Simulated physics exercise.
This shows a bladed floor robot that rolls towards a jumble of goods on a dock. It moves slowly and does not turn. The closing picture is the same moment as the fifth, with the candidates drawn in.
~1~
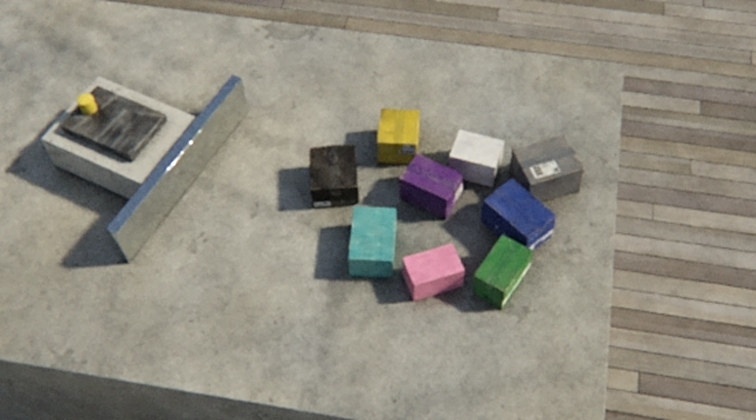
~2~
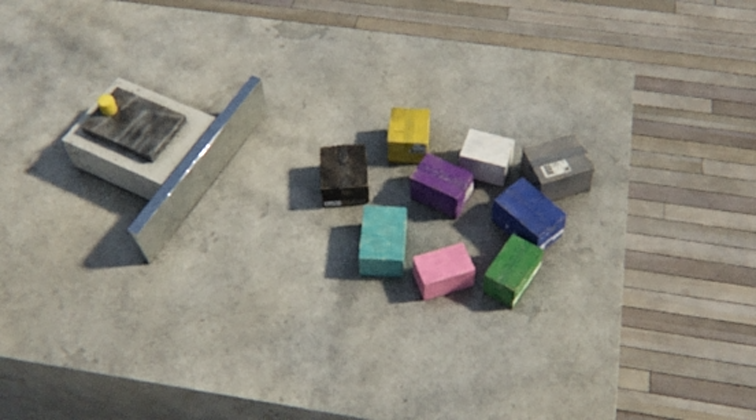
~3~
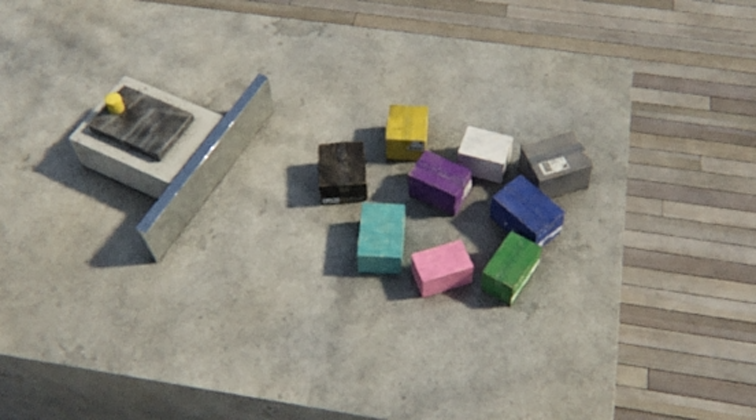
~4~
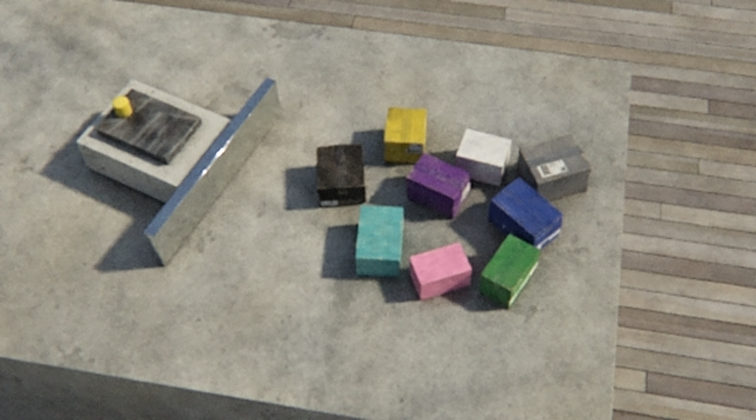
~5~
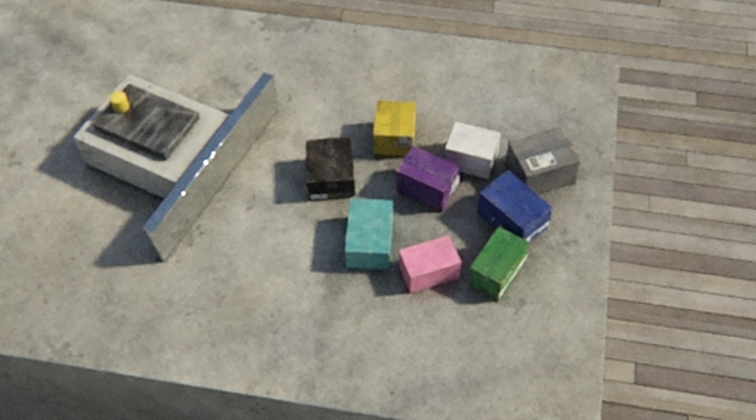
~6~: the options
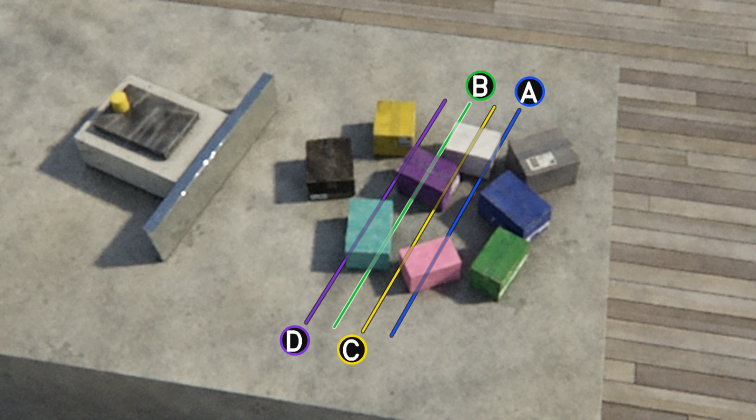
A bladed floor robot creeping right across a concrete surface towards a loose cluster of colourful boxes, which stay still.
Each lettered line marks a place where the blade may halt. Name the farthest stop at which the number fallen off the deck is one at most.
It can go as far as A.
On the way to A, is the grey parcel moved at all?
Yes.
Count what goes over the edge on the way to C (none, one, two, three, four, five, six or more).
The count is none.
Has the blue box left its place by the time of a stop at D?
By then, yes.
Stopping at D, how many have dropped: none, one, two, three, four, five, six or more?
In all, none.
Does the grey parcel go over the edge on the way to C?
By then, no.
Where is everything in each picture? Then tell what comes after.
Purple parcel (432, 187); green parcel (502, 272); turquoise crate (373, 242), in the first picture.
Robot (140, 125); pink crate (444, 271), in the second picture.
Robot (147, 124); yellow box (407, 133), in the third picture.
Robot (154, 127); black parcel (341, 175), in the fourth picture.
Robot (152, 123); purple parcel (428, 179); green parcel (499, 264); turquoise crate (370, 235), in the fifth picture.
On the copy, A at (461, 214); B at (408, 207); C at (434, 210); D at (381, 203).
On A. First, robot (237, 134); black parcel (343, 177); grey parcel (542, 162).
Then, robot (325, 145); grey parcel (553, 165); blue box (538, 216).
Finally, robot (392, 154); grey parcel (616, 184); blue box (602, 228); none fallen.
By contrast, B is within the limit but short; C is within the limit but short; D is within the limit but short.
